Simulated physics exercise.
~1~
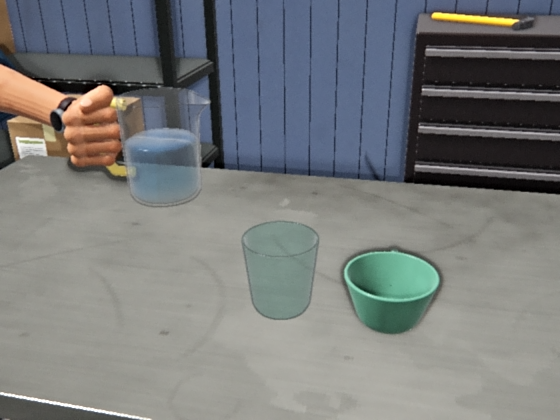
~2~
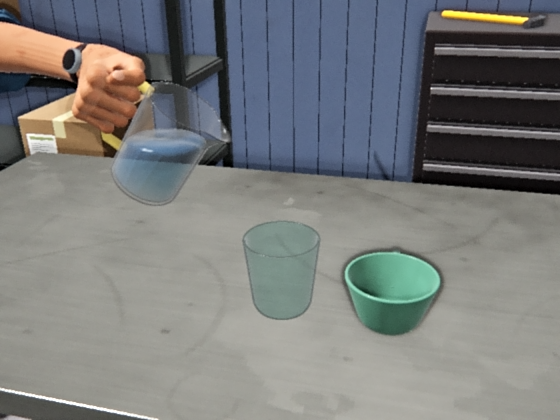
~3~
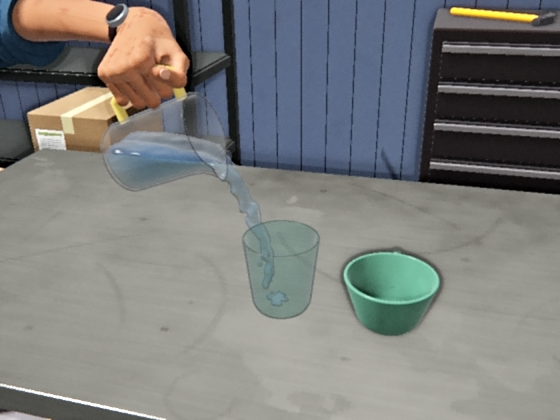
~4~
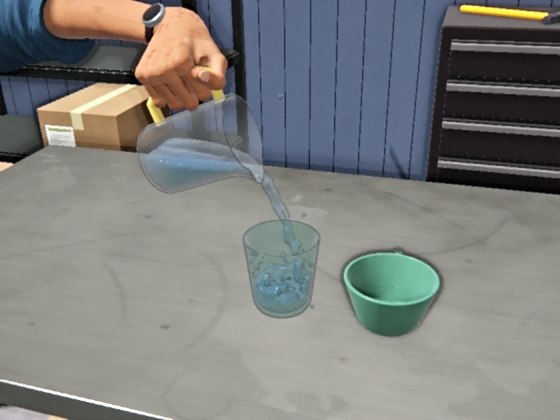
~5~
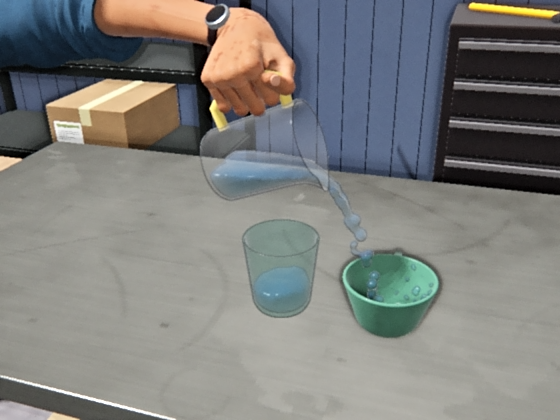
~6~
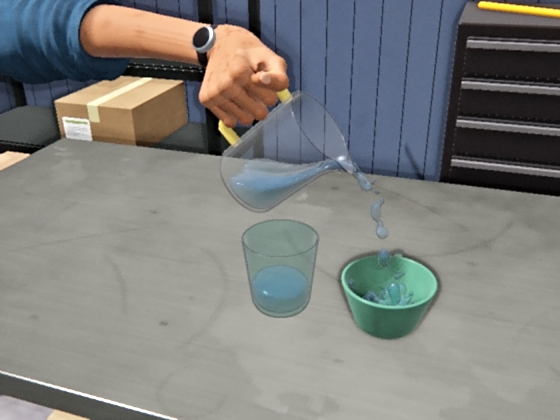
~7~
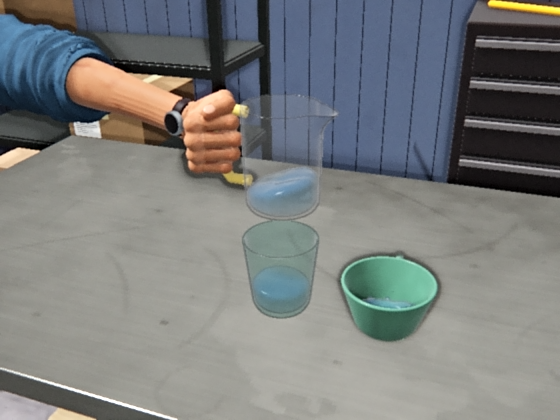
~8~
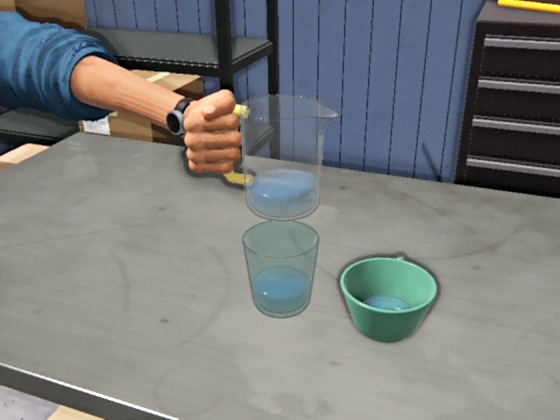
On a grey workshop table, a hand tilting a clear pitcher pours water into a tumbler, then a green cup, before levelling it.
